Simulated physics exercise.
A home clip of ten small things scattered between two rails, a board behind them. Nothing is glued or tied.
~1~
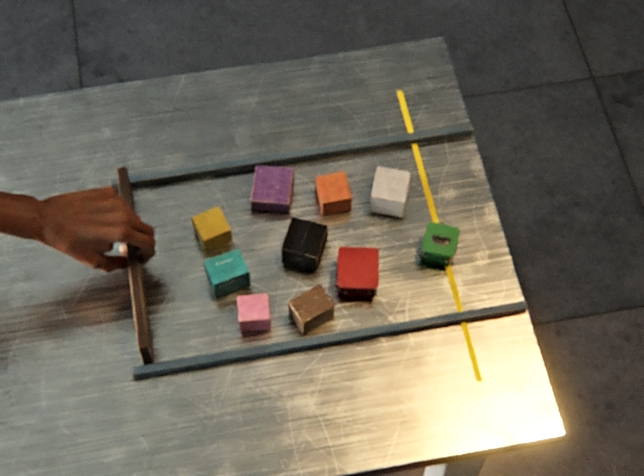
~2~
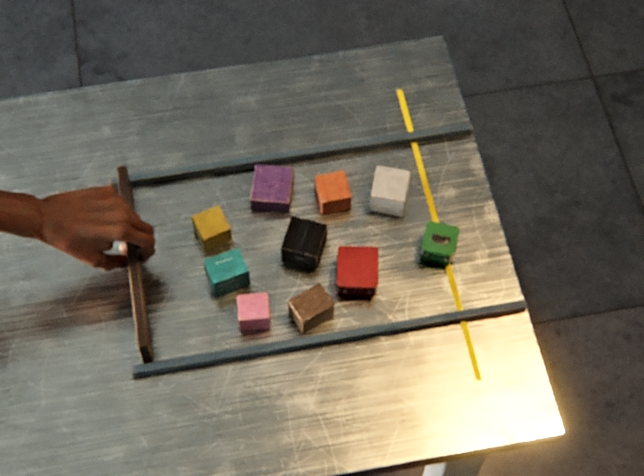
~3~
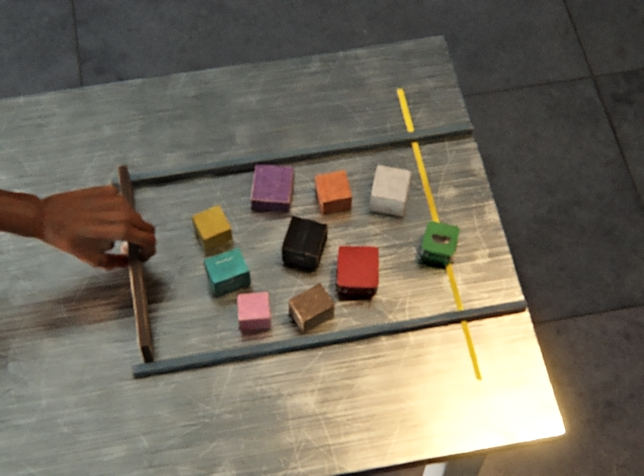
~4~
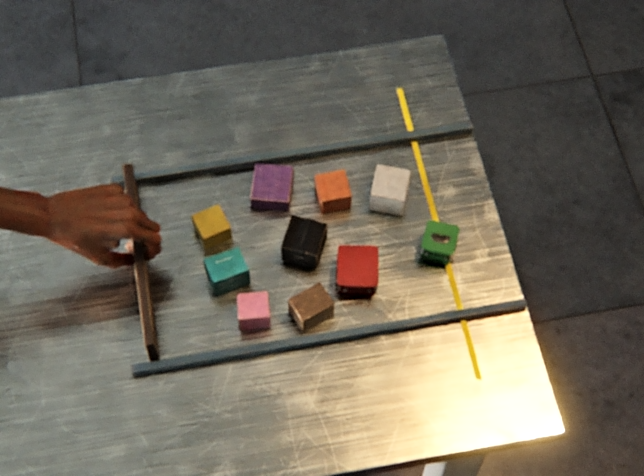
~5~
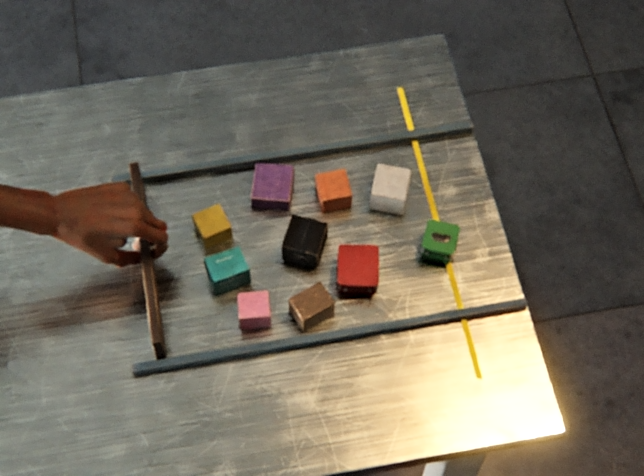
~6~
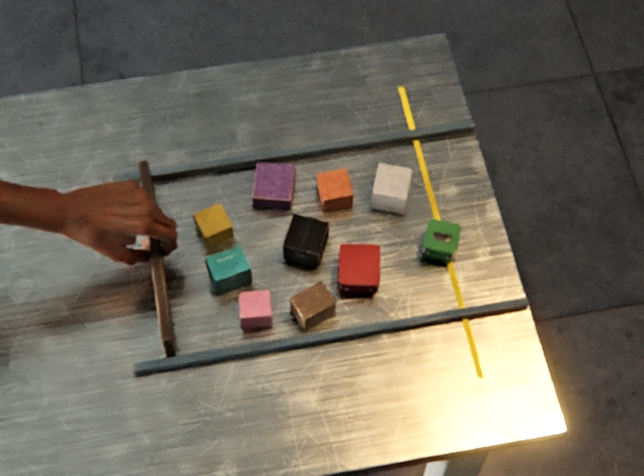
The footage shows ten small coloured blocks scattered between two rails on a metal table, with a yellow line at the right. A hand holds a board on the left, still at first, then slides it slightly rightward.
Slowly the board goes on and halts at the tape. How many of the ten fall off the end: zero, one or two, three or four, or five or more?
Outcome: The number that fall off is one or two.
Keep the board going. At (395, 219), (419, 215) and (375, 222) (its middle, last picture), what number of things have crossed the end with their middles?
Place by place, 0, 1 and 0.
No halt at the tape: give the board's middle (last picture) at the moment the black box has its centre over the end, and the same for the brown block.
At (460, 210) for the black box; at (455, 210) for the brown block.
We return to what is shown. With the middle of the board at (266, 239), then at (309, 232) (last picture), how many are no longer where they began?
6 and 8.
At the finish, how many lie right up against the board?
The number is 4.
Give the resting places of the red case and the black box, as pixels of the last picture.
First (508, 250), then (481, 207).
Soon after, none off yet; green case at rest near (441, 242); white block at rest near (392, 189); red case at rest near (359, 270).
Then, none off yet; green case moved about its own width near (460, 237); white block moved about its own width near (431, 188); red case moved about its own width near (424, 263).
At rest, the number that fall off is one or two; fallen, white block and green case.
